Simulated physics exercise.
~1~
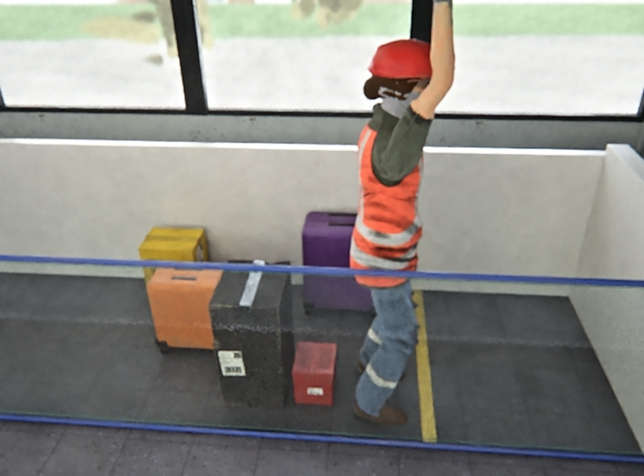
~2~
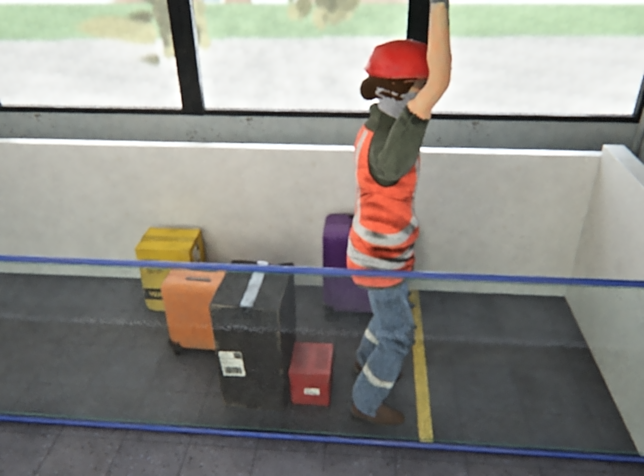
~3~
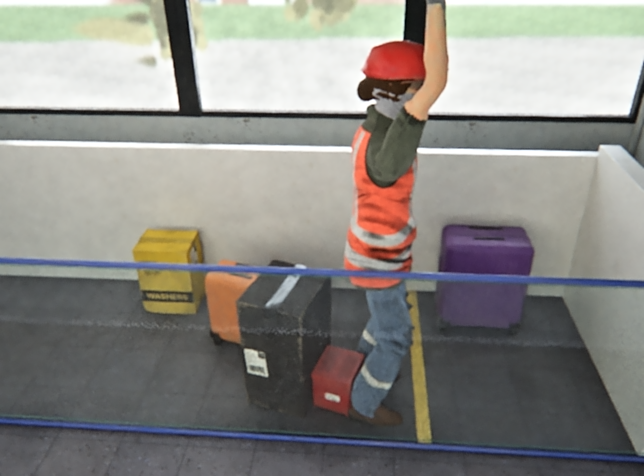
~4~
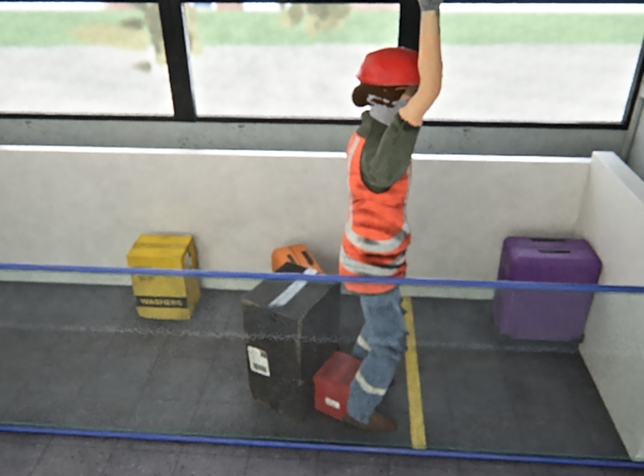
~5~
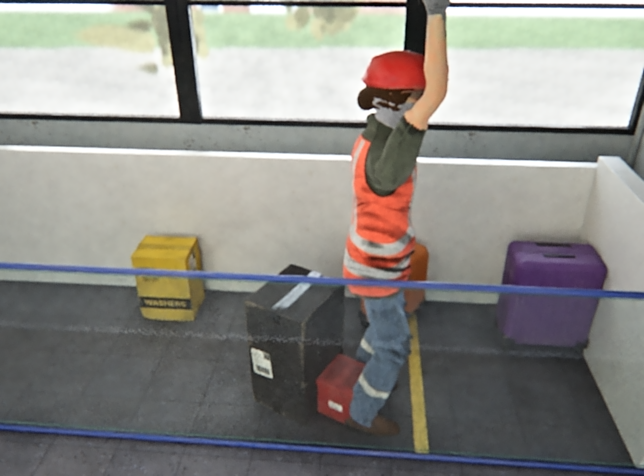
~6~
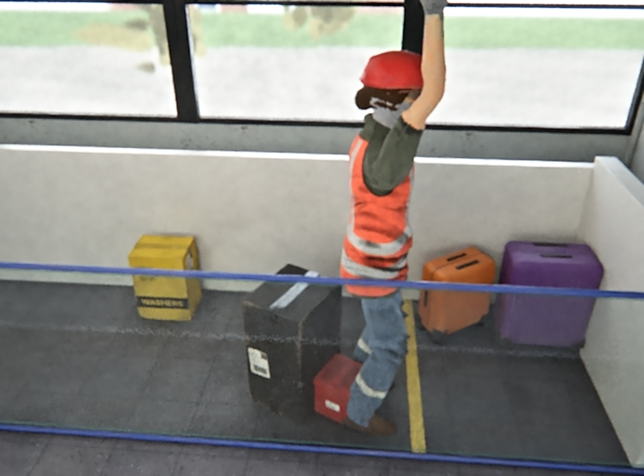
In a tram's standing bay, a passenger in a red cap held the rail while a purple case rolled right past the yellow line and an orange one followed; the black bag and red box shifted slightly, stopping short, and the yellow pack stayed put.
